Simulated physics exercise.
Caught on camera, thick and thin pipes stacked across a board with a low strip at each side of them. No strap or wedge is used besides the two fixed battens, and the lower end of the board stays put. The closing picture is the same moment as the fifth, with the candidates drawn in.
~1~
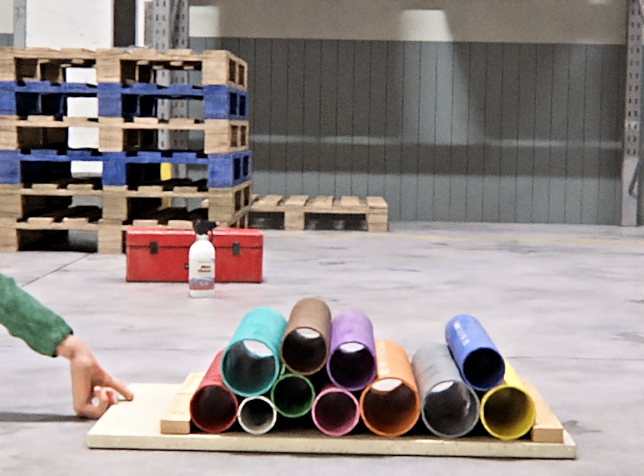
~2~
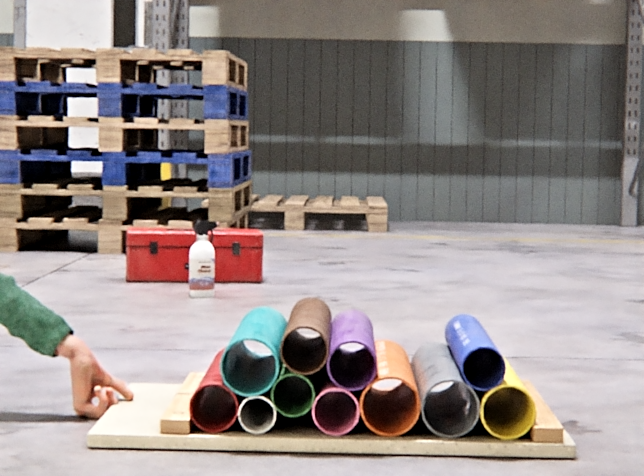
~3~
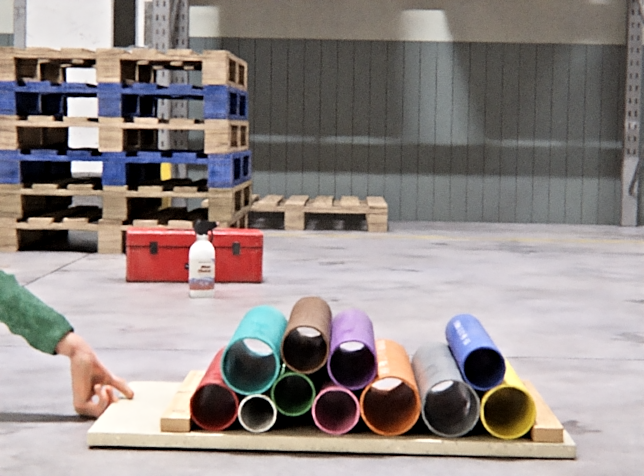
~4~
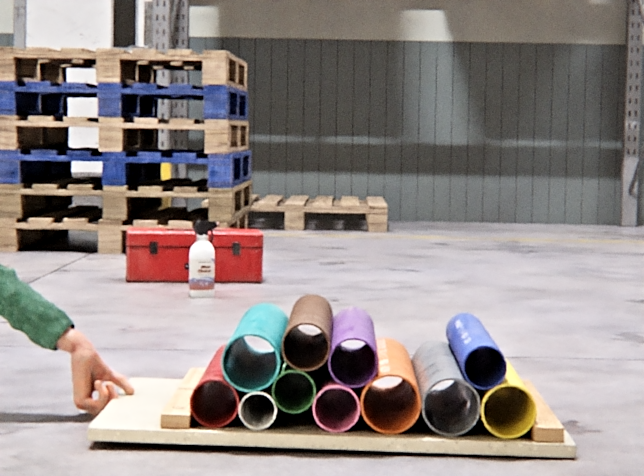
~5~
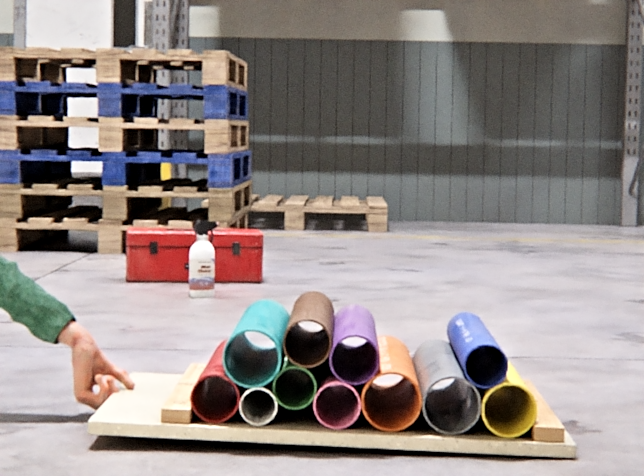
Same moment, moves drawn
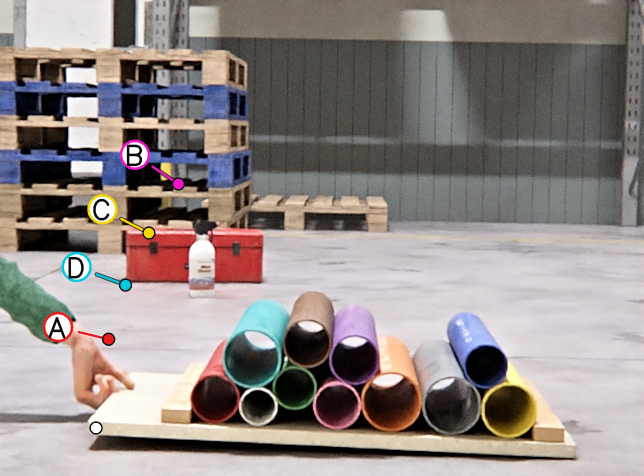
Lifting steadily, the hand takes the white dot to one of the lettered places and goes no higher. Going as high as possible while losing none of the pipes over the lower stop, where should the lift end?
It can be raised to C.
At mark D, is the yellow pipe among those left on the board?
The yellow pipe: Yes.
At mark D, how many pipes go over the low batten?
At D the number is none.
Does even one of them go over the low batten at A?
No, at A.
On the copy, A at (109, 339); B at (179, 184); C at (149, 233); D at (125, 285); the white dot at (96, 428).
On C. First, board at 16°.
Then, board at 26°.
Finally, board at 26°, none over the low batten.
By contrast, A none over the low batten; B eight over the low batten; D none over the low batten.
